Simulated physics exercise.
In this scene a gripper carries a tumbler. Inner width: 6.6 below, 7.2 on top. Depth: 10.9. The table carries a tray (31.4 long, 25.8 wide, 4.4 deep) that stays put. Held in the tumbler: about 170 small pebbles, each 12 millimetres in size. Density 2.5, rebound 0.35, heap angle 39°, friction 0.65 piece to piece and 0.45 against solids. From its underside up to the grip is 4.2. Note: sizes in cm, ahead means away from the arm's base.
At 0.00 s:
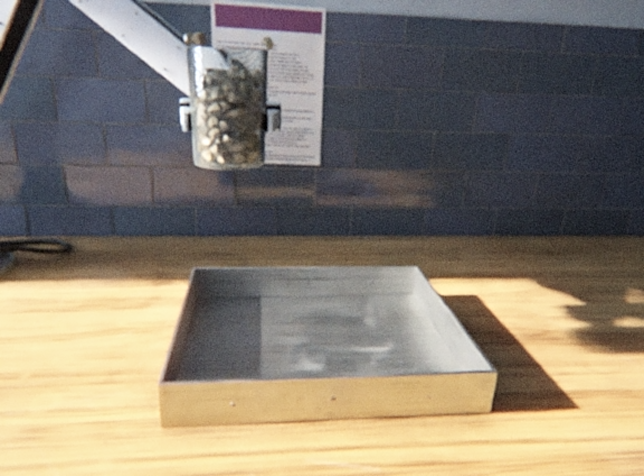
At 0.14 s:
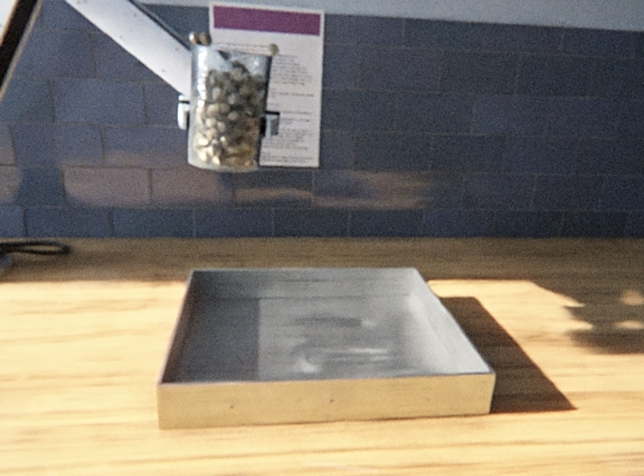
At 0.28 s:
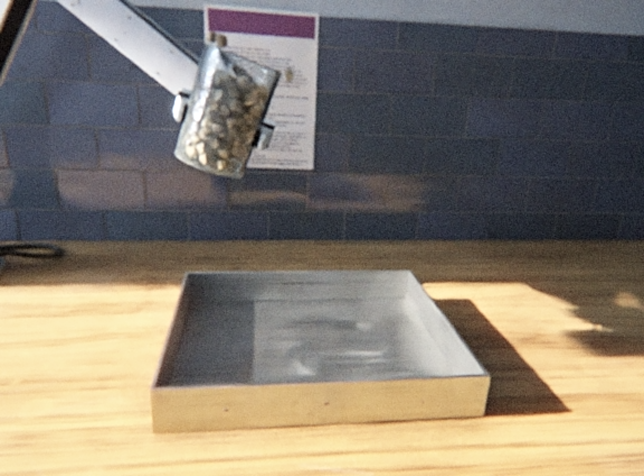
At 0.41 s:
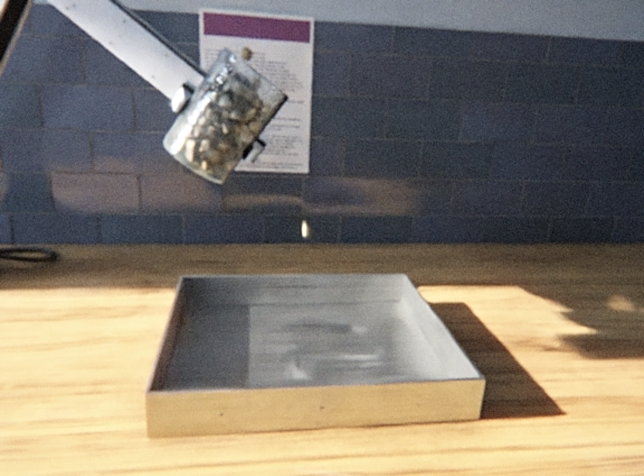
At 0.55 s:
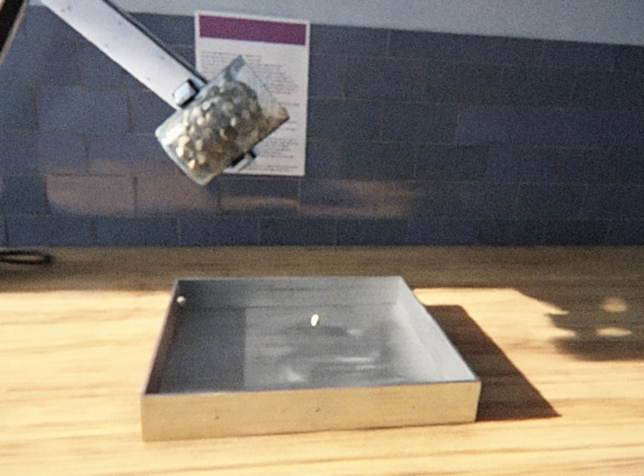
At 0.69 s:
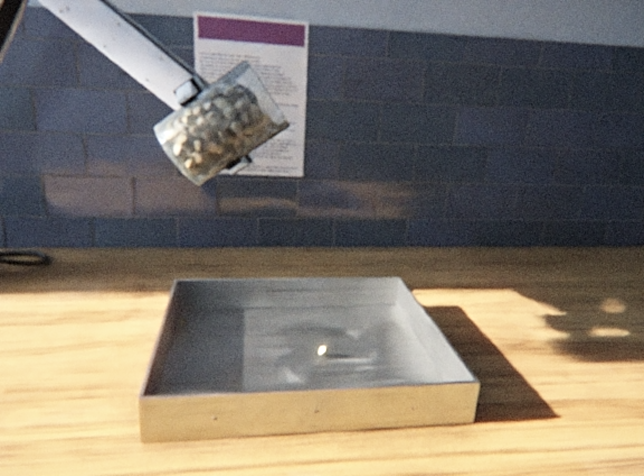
A pale robotic arm reaches in from the upper left over a sunlit wooden counter backed by blue-grey tiles, seen from the front and slightly above. Its gripper holds a clear tumbler of small pebbles above a shallow grey tray, with a purple-topped sheet on the wall behind. The tumbler tilts rightward, a couple of pebbles drop into the tray, and the view drifts slightly.
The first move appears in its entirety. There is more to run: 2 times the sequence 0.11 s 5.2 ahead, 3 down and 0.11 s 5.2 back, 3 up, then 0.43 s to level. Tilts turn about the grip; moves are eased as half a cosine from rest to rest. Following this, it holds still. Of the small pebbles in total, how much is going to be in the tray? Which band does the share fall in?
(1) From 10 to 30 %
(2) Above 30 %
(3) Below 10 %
The answer is 3.
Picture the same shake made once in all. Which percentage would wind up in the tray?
About 5 per cent, then.
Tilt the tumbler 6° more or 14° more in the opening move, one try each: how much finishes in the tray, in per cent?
About 10 per cent for the first try and 20 per cent for the second.
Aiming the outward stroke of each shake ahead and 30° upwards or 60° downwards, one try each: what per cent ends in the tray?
45 and 5 %.
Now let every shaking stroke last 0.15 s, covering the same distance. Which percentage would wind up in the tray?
I'd expect close to 0 in a hundred.
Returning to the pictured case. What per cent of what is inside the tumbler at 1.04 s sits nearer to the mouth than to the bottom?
My estimate is near 40 per cent.
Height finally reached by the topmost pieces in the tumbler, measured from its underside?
Height at rest: About 10.0 centimetres.
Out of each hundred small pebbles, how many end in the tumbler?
About 95 %.
After 1.04 s, tilted 54° forward, highest piece 28 above the table; 170 in the tumbler, 2 in the tray, 2 in flight or on a rim.
After 1.39 s, tilted 19° forward, highest piece 31 above the table; 165 in the tumbler, 9 in the tray.
After 1.76 s, level, highest piece 32 above the table; 165 in the tumbler, 9 in the tray.
After 2.81 s, level, highest piece 32 above the table; 165 in the tumbler, 9 in the tray.
In the end, 165 in the tumbler, 9 in the tray. That is 5 % in the tray.
